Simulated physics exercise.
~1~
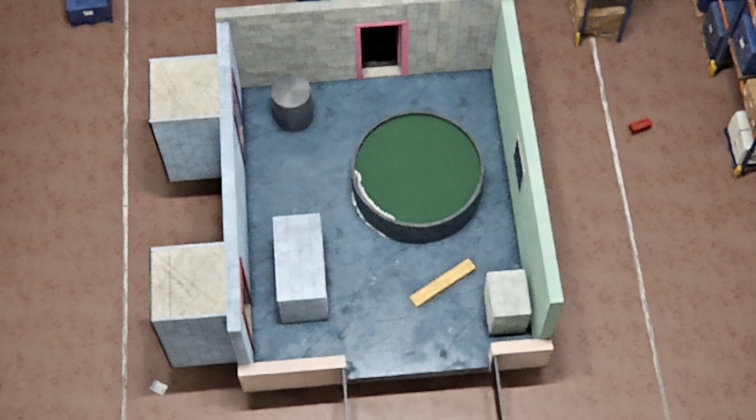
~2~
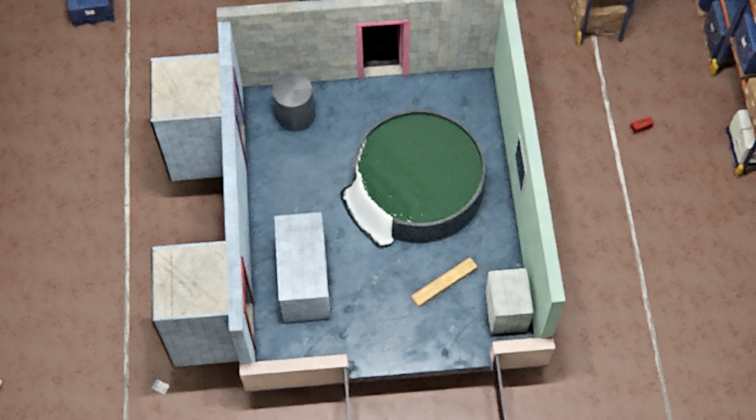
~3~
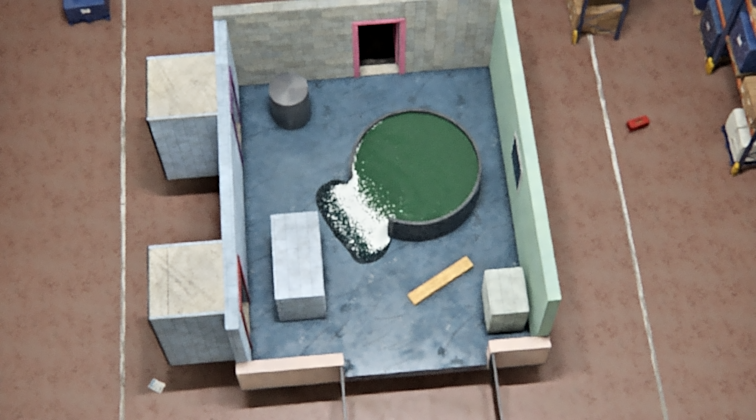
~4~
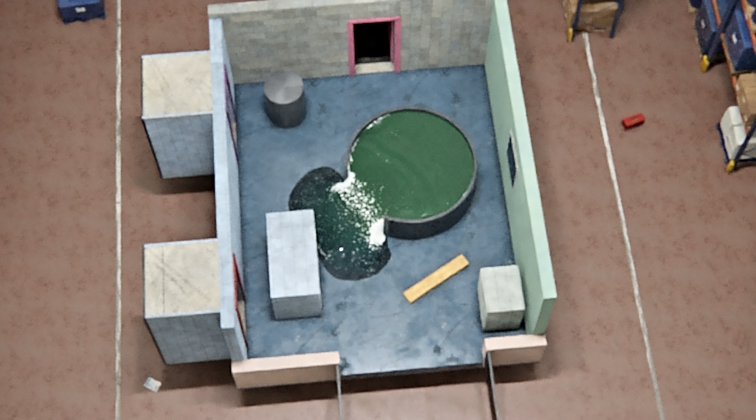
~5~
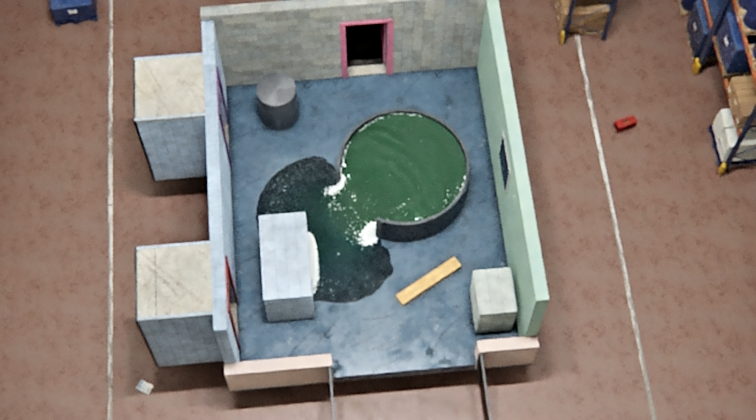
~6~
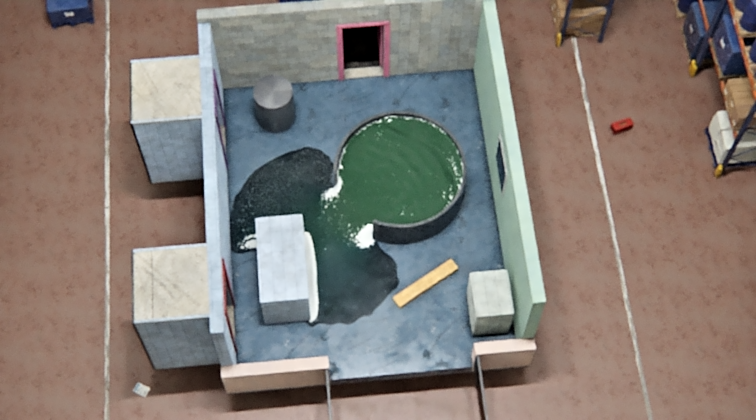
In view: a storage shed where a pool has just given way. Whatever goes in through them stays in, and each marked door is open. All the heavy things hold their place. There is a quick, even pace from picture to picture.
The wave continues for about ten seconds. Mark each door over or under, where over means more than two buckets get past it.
Red door - over; purple door - under; pink door - under.
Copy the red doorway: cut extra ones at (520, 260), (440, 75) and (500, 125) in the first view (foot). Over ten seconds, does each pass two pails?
In turn: Lets less in, lets less in, stays under.
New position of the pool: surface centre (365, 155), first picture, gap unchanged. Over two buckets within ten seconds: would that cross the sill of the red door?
The red door exceeds the threshold.
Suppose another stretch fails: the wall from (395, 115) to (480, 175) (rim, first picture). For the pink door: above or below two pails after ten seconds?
As for the pink door, it tops the mark.
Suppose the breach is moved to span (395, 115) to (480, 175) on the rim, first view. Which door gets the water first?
That's the pink-painted one.
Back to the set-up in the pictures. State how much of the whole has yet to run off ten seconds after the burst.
Near 62 in a hundred.
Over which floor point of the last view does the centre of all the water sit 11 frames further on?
I'd put my finger on (351, 215).
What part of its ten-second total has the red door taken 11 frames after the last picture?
Share at that point: Close to 0 in a hundred.
A moment on, water covers 30 % of the floor; the red door wet at the sill, nothing in, the purple door wet at the sill, nothing in, the pink door not reached.
Next, water covers 40 % of the floor; the red door wet at the sill, nothing in, the purple door wet at the sill, nothing in, the pink door not reached.
Then, water covers 60 % of the floor; the red door under two buckets in, the purple door wet at the sill, nothing in, the pink door wet at the sill, nothing in.
Later, water covers 80 % of the floor; the red door over two buckets in, the purple door wet at the sill, nothing in, the pink door wet at the sill, nothing in.
In the end, water covers 95 % of the floor; the red door far over two buckets in, the purple door wet at the sill, nothing in, the pink door under two buckets in.
